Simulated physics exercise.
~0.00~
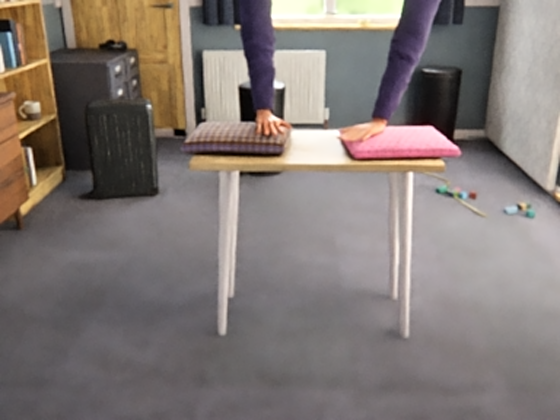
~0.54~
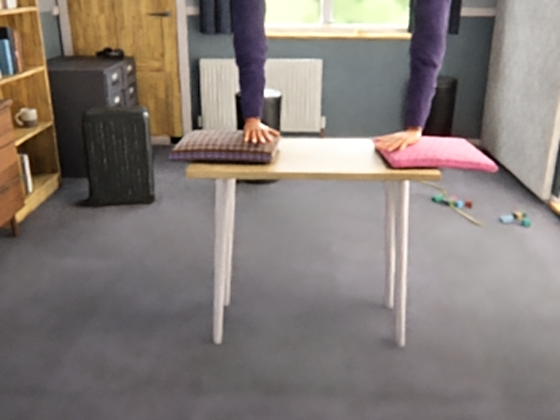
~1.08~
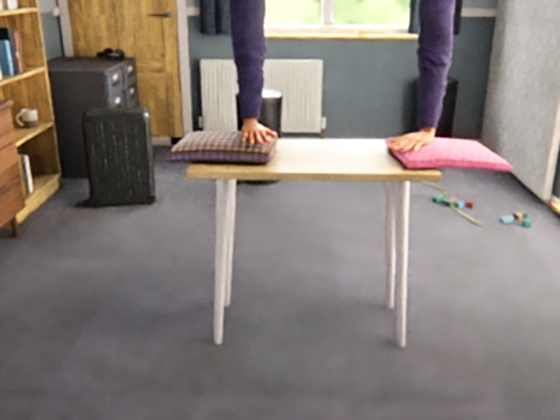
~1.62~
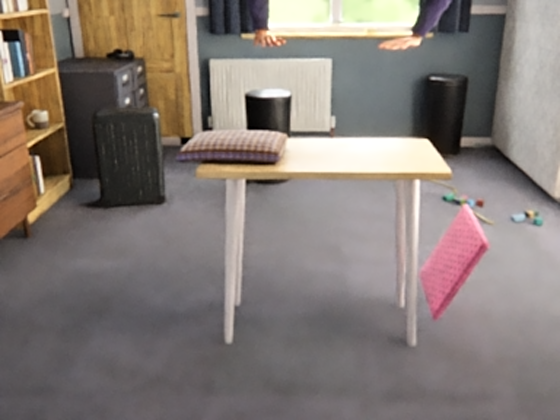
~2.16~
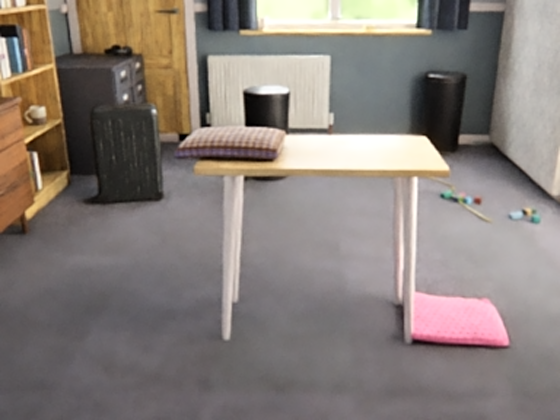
A pink seat pad and a brown folded blanket are pushed apart by two hands on a low table, and once the hands lift away, the pad tips off the right end and lands on the floor while the blanket stays on the left.
